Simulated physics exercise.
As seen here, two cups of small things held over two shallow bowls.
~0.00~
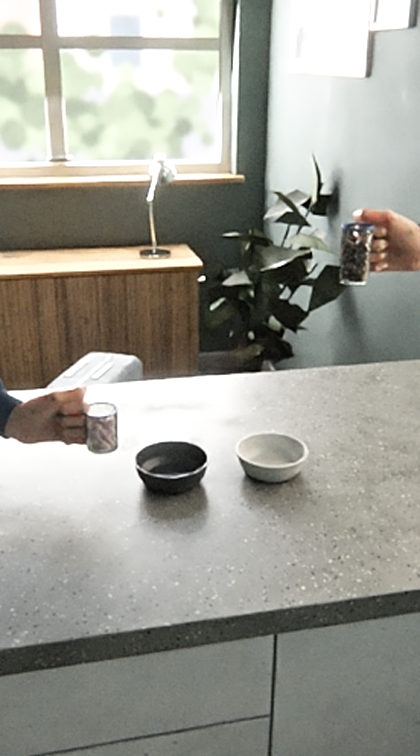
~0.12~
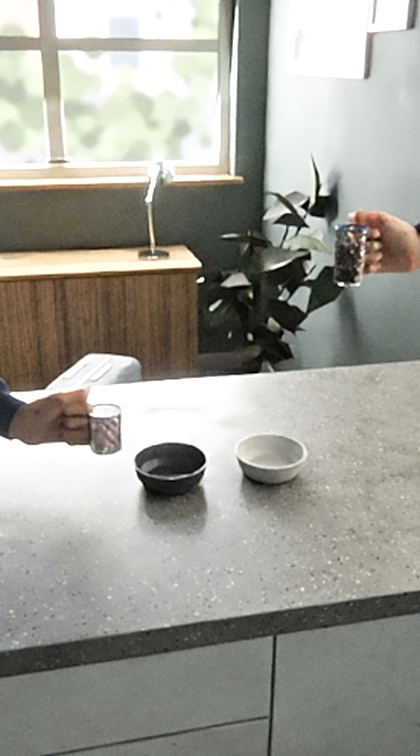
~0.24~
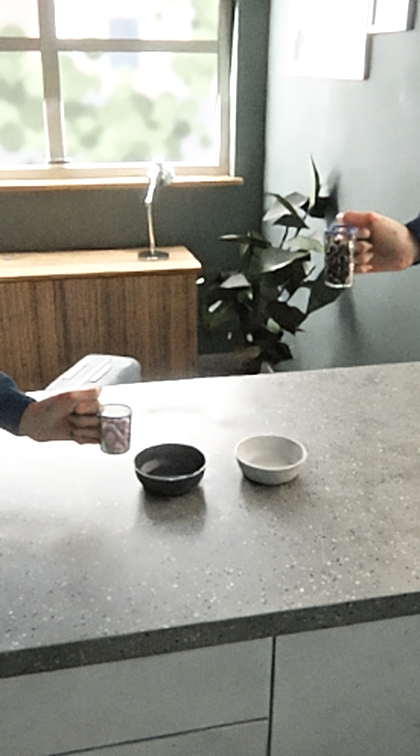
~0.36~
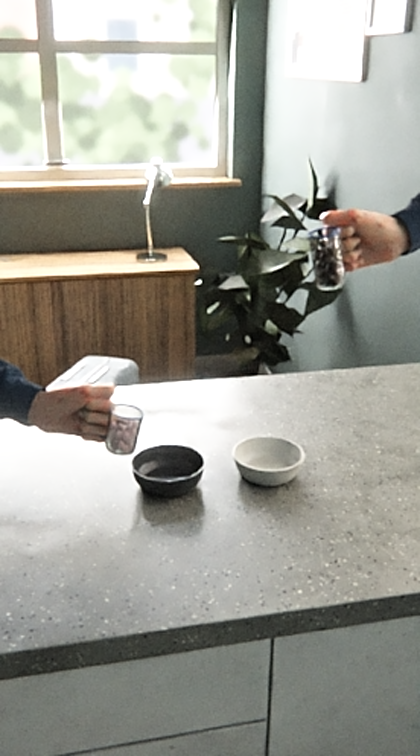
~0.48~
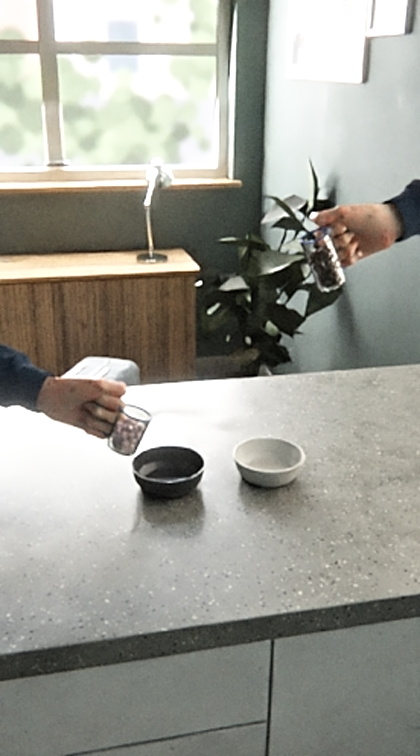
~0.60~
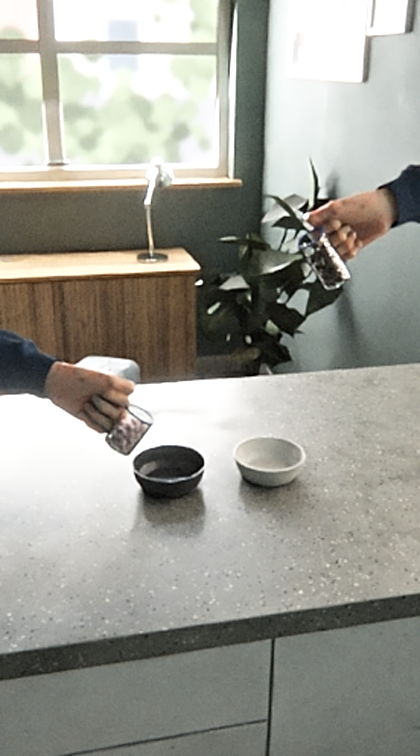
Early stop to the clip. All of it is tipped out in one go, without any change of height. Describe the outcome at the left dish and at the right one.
Left dish: Expect zero spillage there, right: Expect some spillage there.
After 1.01 s, left, the whole lot still in the cup; right, the whole lot still in the cup.
After 1.37 s, left, near two thirds still in the cup, near a quarter in the dish, a little in the air; right, all but a few still in the cup, a little in the air.
After 1.68 s, left, the whole lot in the dish; right, near a quarter in the dish, only a few outside the dish, near two thirds in the air.
In the end (2.6 s), left, the whole lot in the dish, none at all outside the dish; right, near two thirds in the dish, near a third outside the dish.
